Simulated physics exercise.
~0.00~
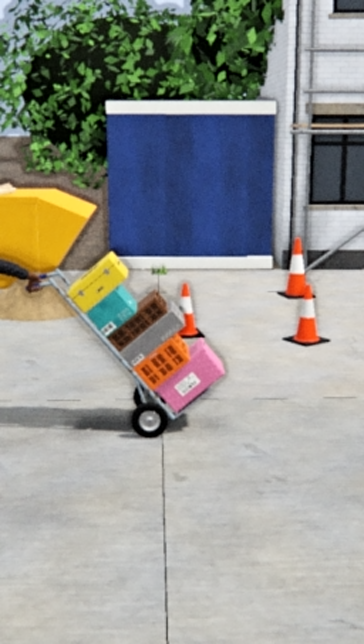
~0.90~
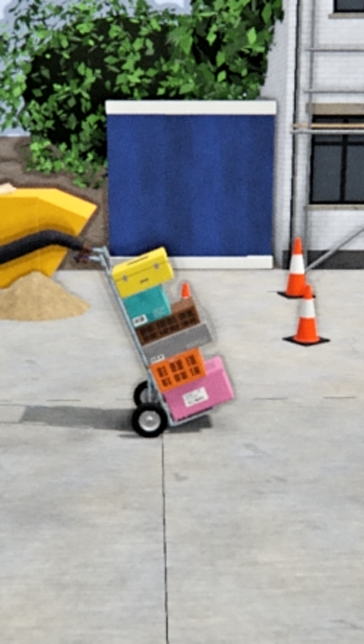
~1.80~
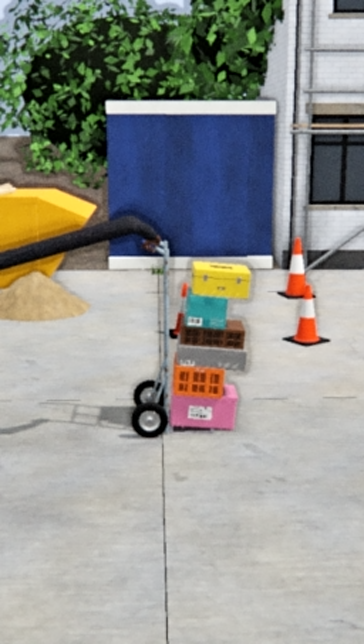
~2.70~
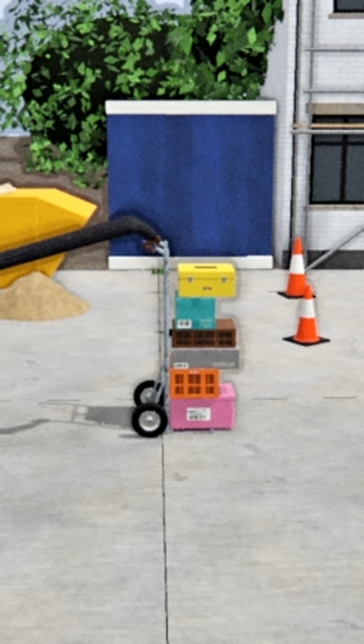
A loaded hand truck swings upright, and its stacked boxes and crates settle in place.
